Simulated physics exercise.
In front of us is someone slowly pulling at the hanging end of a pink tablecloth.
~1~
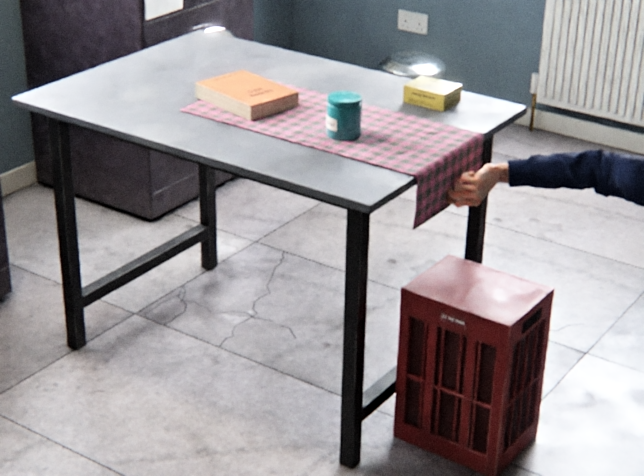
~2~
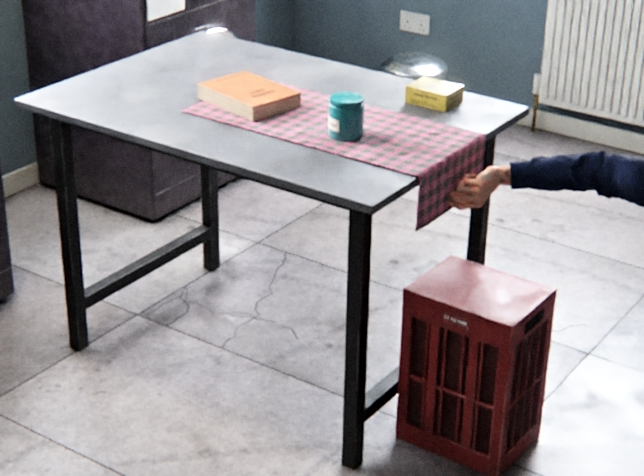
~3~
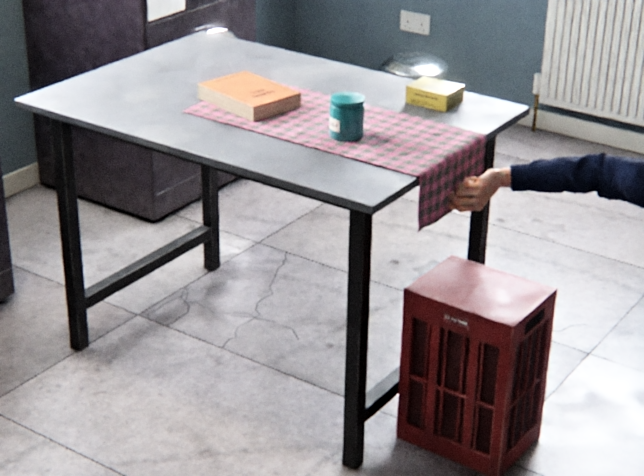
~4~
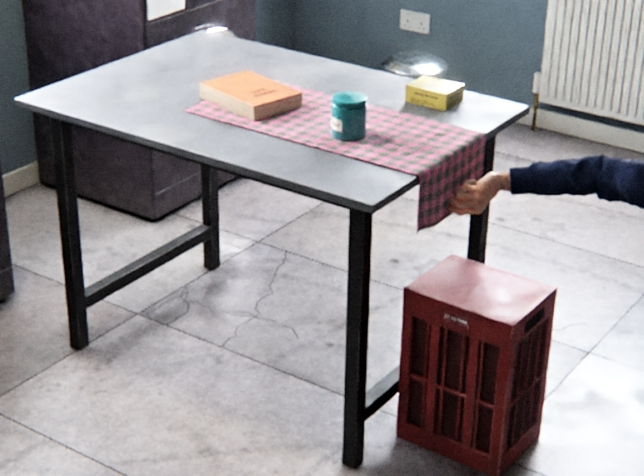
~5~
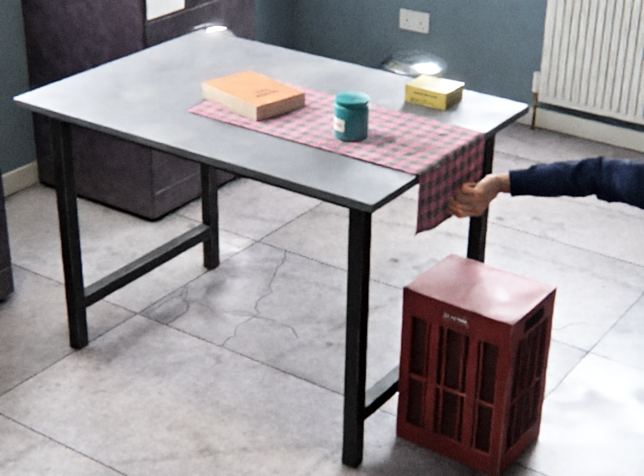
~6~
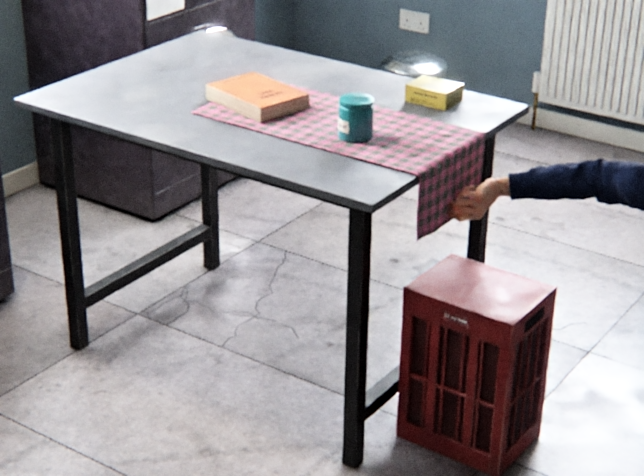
A pink checked cloth slid slowly over the table edge as a hand pulled its hanging end, carrying the turquoise jar and orange book slightly right, while the yellow packet stayed where it was.
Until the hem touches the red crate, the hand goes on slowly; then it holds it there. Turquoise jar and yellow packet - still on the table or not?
Turquoise jar: Still on it; yellow packet: Still on it.
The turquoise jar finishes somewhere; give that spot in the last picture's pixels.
That one winds up at (415, 133) in the last picture.
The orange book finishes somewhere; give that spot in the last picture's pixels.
Middle at (310, 109).
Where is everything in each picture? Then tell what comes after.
The first frame shows tablecloth end (412, 230); turquoise jar (345, 96); yellow packet (433, 85); orange book (247, 87); top of the crate (485, 304).
The second frame shows tablecloth end (415, 231), far hem (183, 111); yellow packet (435, 85); yellow packet stands beside the cloth.
The third frame shows tablecloth end (418, 232); turquoise jar (348, 97).
The fourth frame shows tablecloth end (417, 234), far hem (185, 111); yellow packet (435, 84).
The fifth frame shows tablecloth end (414, 236); turquoise jar (352, 97).
The sixth frame shows tablecloth end (417, 242), far hem (191, 112); turquoise jar (356, 98); yellow packet (435, 84); top of the crate (488, 303).
Then, 0.64 s past the final frame, hem on the crate; jar carried along near (402, 129); packet still.
Then, 1.10 s past the final frame, hem on the crate; jar carried along near (415, 133); packet still.
When it is over, hem on the crate; jar carried along near (415, 133); packet still. The turquoise jar remains up there and the yellow packet keeps clear of the edge.
